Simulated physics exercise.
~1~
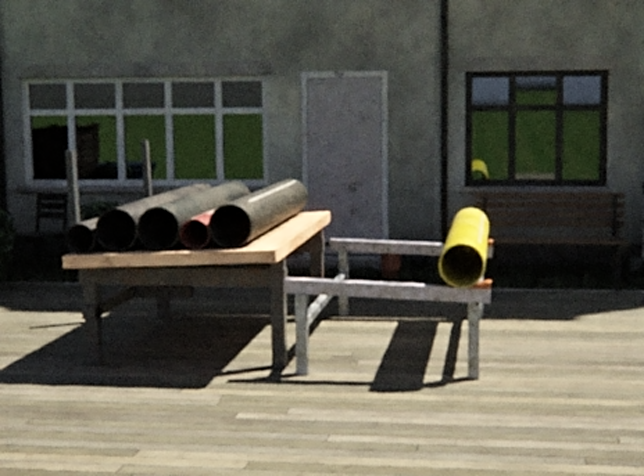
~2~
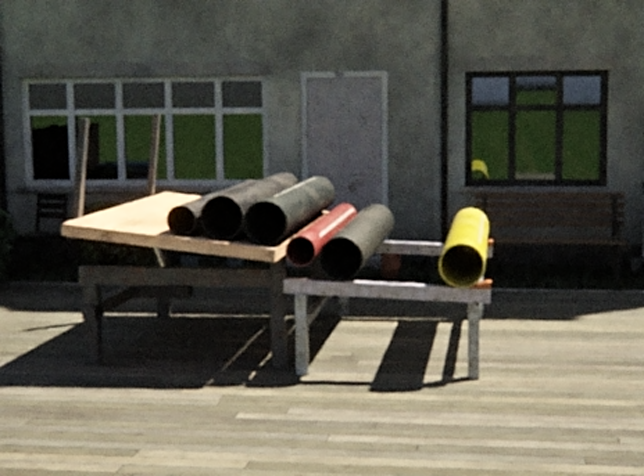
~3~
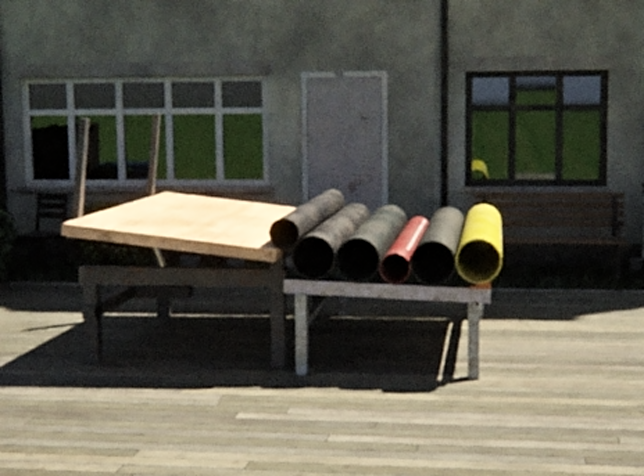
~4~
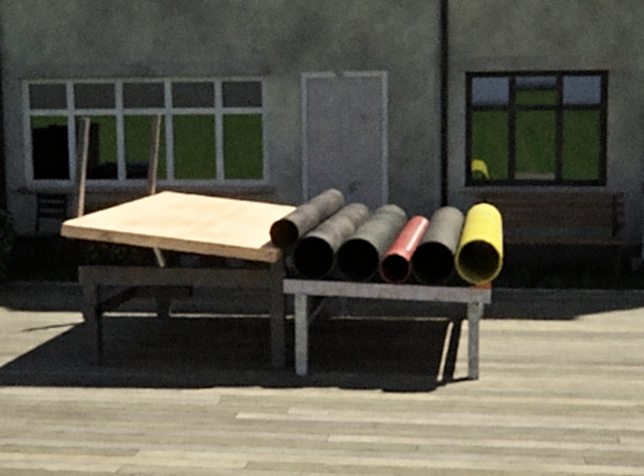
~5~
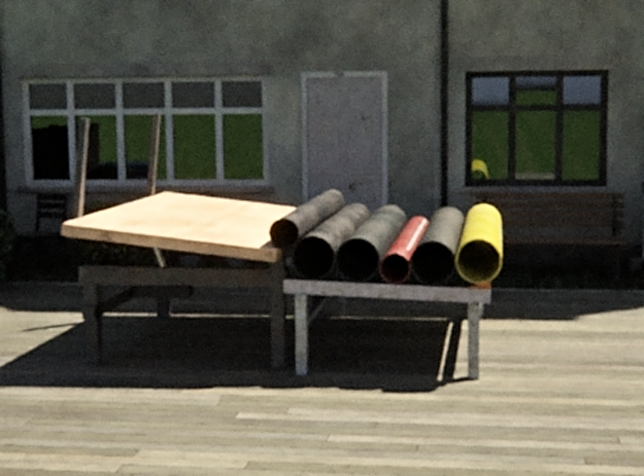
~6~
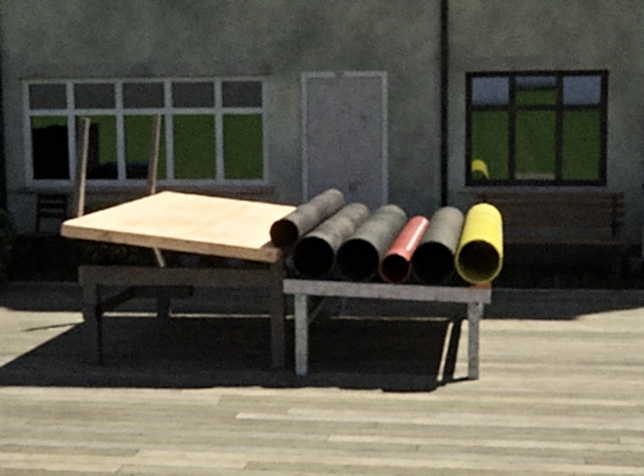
To begin with, a row of dark pipes and a thinner red one rests on a wooden tabletop that tilts down toward the left, while a lone yellow pipe sits at the right end of a lower pale rack. The tabletop then tips the other way, and the pipes roll right, the red one and a dark one reaching the rack first. The remaining dark pipes follow, closing the gap, and the yellow pipe shifts slightly right. All six end side by side and still on the rack, none having gone over its end, beside the empty tabletop.
